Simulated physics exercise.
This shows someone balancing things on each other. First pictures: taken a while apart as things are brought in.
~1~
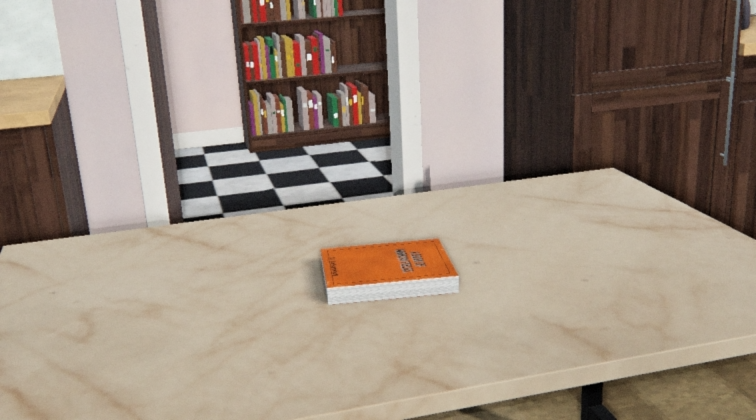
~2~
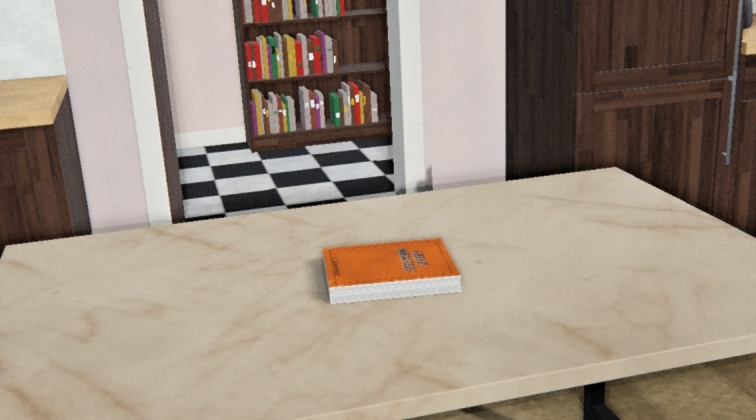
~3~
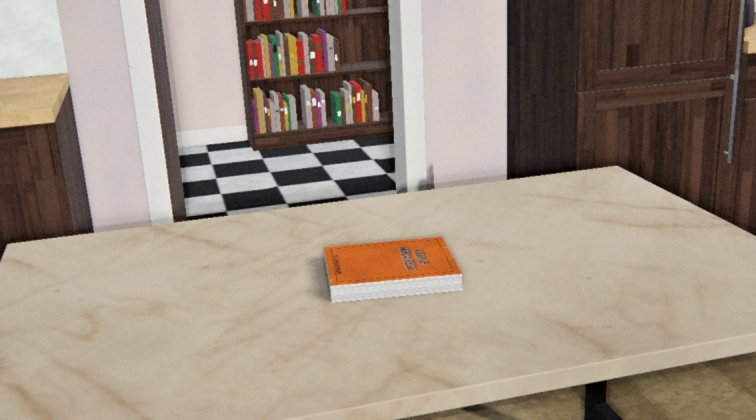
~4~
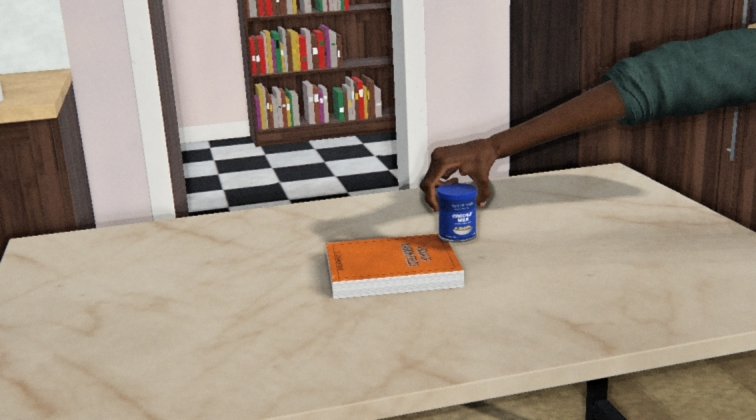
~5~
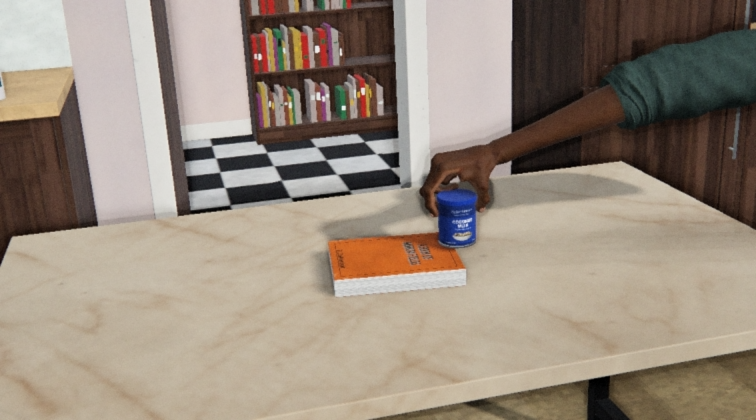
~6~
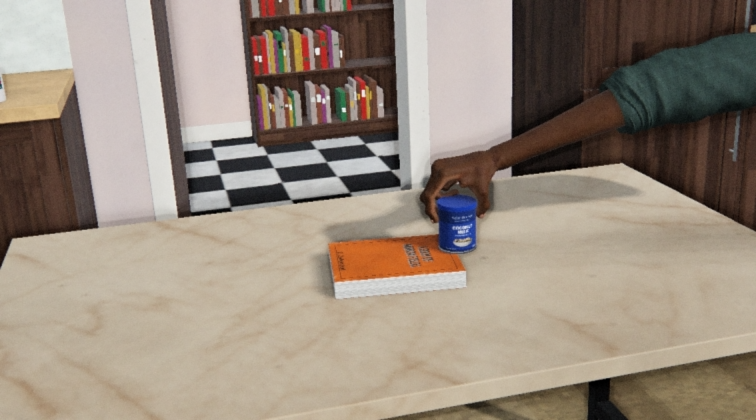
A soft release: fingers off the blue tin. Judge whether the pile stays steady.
My guess is a failure.
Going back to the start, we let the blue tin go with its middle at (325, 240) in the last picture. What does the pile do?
Next, the heap comes down.
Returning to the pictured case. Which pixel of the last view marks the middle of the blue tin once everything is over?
The object ends up somewhere around (504, 242).
Then, 0.30 s on from there, blue tin turned 38° from how it was put near (472, 231).
Then, 0.50 s on from there, blue tin now fallen.
Then, 1.90 s on from there, nothing new.
In the end, fallen, blue tin; orange book unmoved. At the end, from the last picture's camera, blue tin near (504, 242). The pile gives way.
